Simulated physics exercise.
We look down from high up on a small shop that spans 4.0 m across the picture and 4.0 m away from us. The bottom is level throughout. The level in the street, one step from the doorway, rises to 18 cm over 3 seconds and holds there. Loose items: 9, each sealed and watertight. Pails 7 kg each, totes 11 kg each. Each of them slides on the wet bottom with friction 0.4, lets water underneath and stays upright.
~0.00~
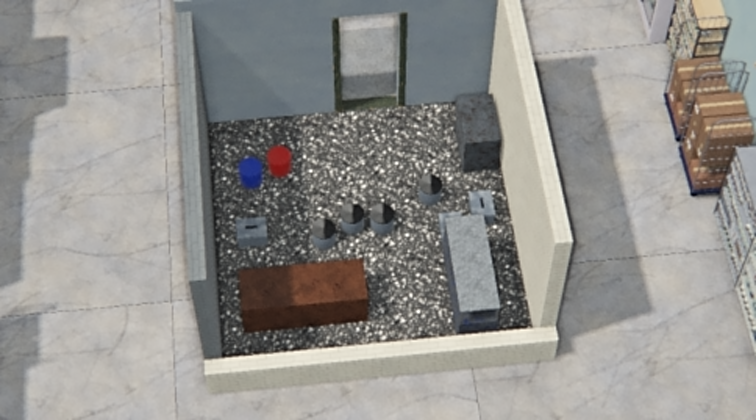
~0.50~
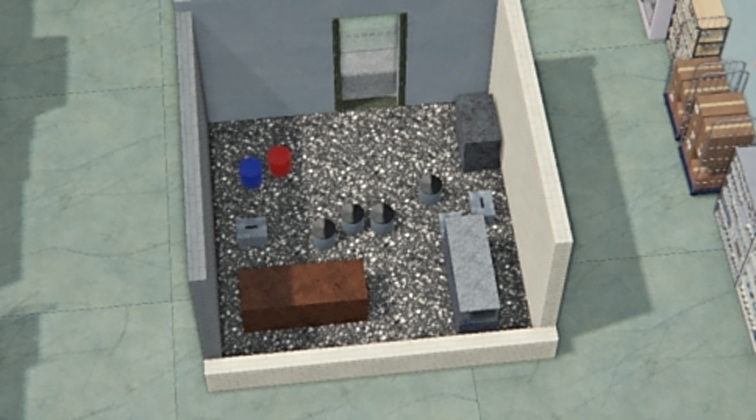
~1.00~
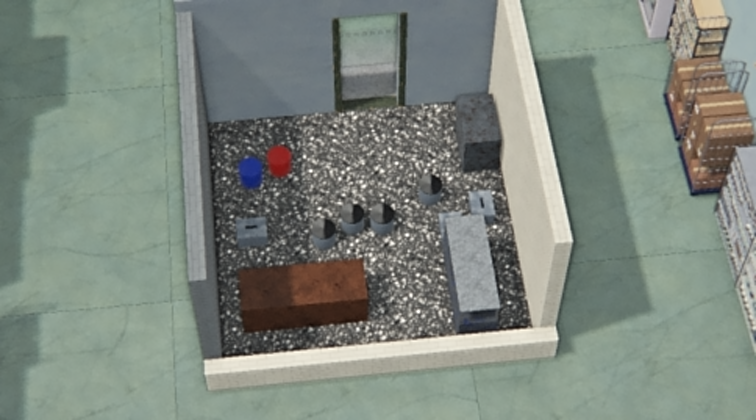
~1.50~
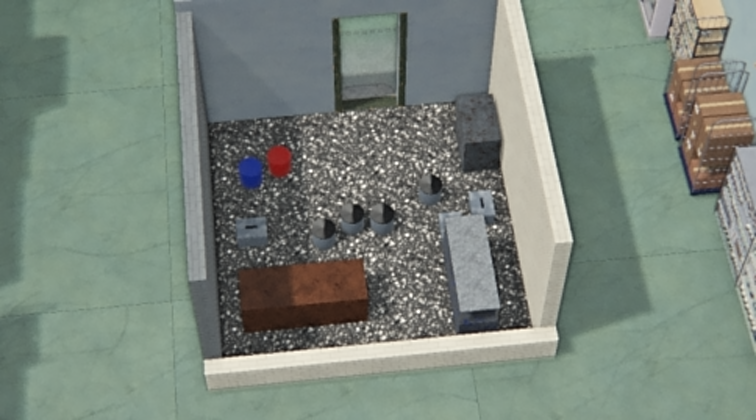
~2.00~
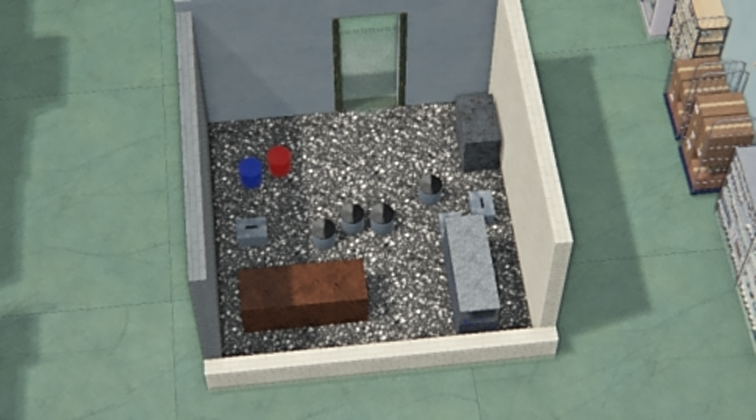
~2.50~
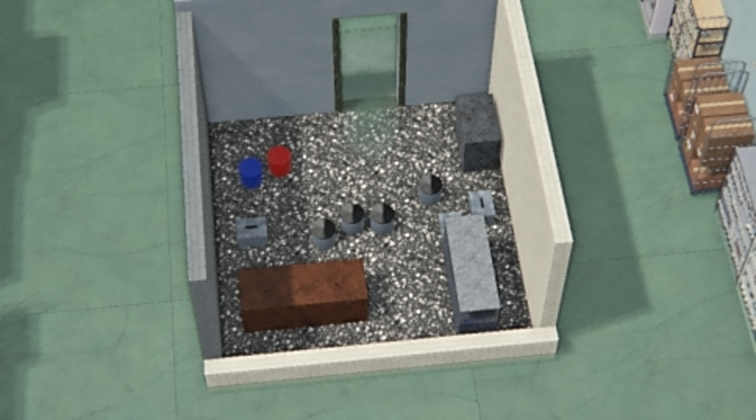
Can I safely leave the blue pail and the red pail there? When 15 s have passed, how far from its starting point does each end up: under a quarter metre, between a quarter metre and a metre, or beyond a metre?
The blue pail ends up under a quarter metre away, the red pail ends up under a quarter metre away.
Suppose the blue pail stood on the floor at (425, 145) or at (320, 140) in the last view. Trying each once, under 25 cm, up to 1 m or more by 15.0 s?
Try one - it hardly stirs; try two - it hardly stirs.
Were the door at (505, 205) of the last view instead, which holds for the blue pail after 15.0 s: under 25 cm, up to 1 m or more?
Under that change the blue pail is pushed a bit.
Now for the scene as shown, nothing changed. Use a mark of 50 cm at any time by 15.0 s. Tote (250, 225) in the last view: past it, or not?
It is within.
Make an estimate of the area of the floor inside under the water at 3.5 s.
Roughly 3.5 m2.
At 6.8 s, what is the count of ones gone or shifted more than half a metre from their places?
The number I get is 0.
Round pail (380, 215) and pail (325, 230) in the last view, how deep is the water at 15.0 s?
Some 10 cm at the first, some 9 cm at the second.
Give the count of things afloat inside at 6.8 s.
It comes to 0.
After 3.5 s the blue pail is near (250, 167), 0.0 m from its start, aground; the red pail is near (279, 156), 0.0 m from its start, aground; 0 afloat.
After 6.8 s the blue pail is near (250, 167), 0.0 m from its start, aground; the red pail is near (279, 156), 0.0 m from its start, aground; 0 afloat.
After 11.0 s the blue pail is near (250, 167), 0.0 m from its start, aground; the red pail is near (279, 156), 0.0 m from its start, aground; 0 afloat.
After 15.0 s the blue pail is near (250, 166), 0.0 m from its start, aground; the red pail is near (279, 156), 0.0 m from its start, aground; 6 afloat.
